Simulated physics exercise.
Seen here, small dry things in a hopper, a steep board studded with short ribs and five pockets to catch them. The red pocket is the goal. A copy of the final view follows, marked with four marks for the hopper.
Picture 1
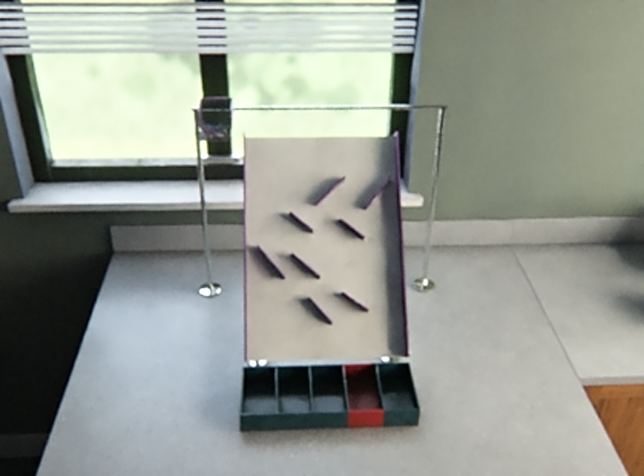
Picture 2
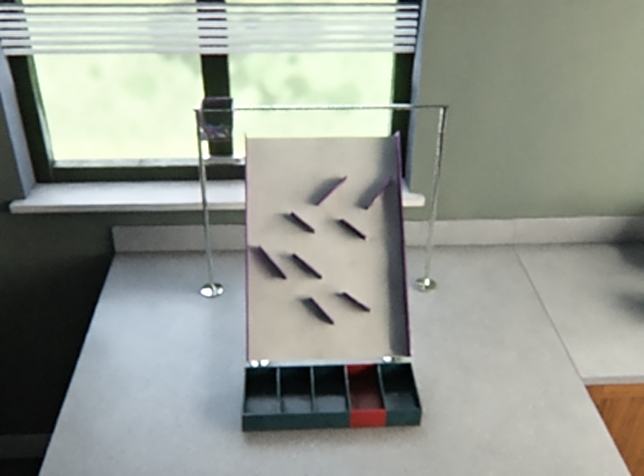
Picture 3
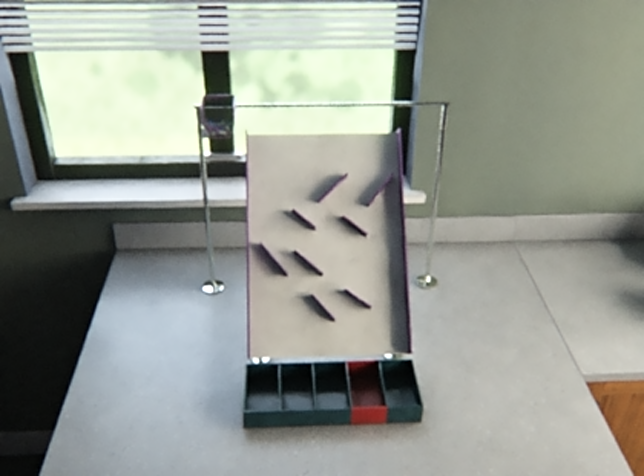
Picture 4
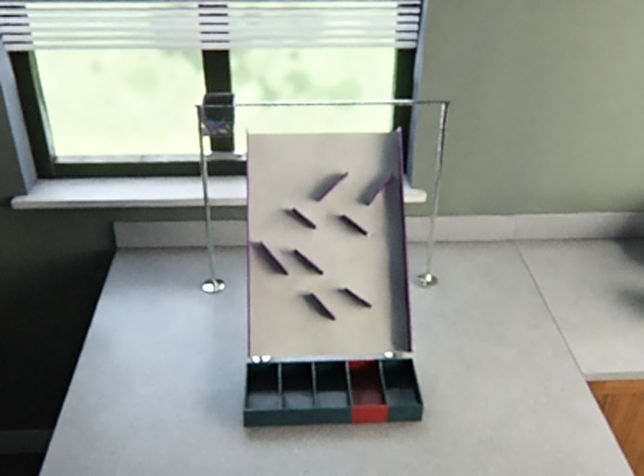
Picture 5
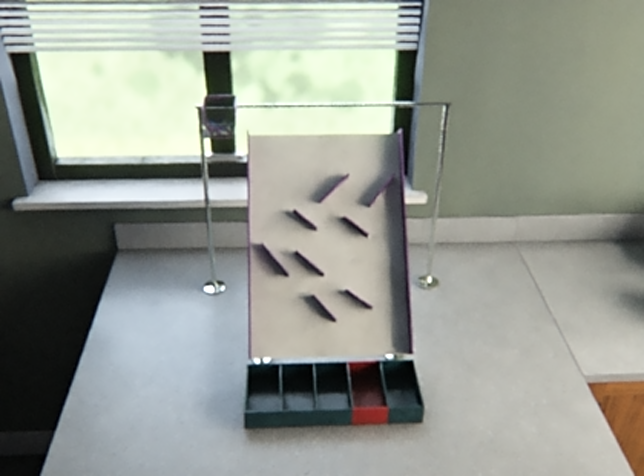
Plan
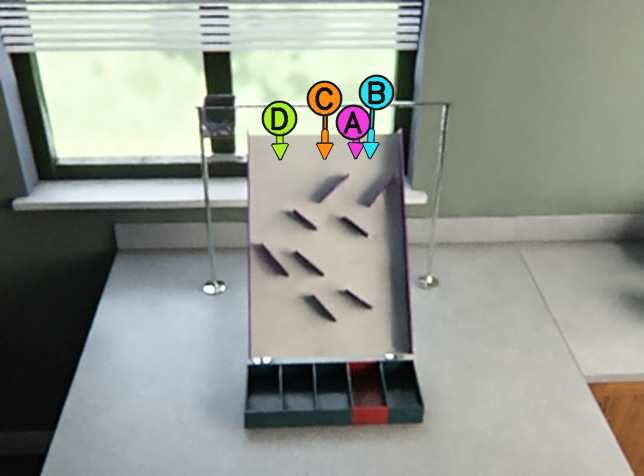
The steep pale board with short dark ribs stays in place on the counter before the window, a metal frame standing around it and a small dark container at the frame's upper left. Nothing visibly moves apart from a slight shift of the view, and the five pockets below, one red, remain empty.
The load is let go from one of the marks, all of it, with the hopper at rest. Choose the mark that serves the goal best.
Mark C.
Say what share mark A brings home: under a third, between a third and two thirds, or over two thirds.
It is under a third.
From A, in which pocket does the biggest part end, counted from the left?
It is the fifth one.
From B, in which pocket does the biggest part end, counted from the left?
The fifth.
On the marked copy, mark A meets the board at (355, 152); mark B meets the board at (370, 152); mark C meets the board at (324, 153); mark D meets the board at (280, 153).
With A, about a tenth in the red pocket, the larger part in other pockets, just a few outside the box.
With B, about a tenth in the red pocket, almost all in other pockets.
With C, roughly two thirds in the red pocket, roughly a third in other pockets.
With D, roughly a quarter in the red pocket, the larger part in other pockets.
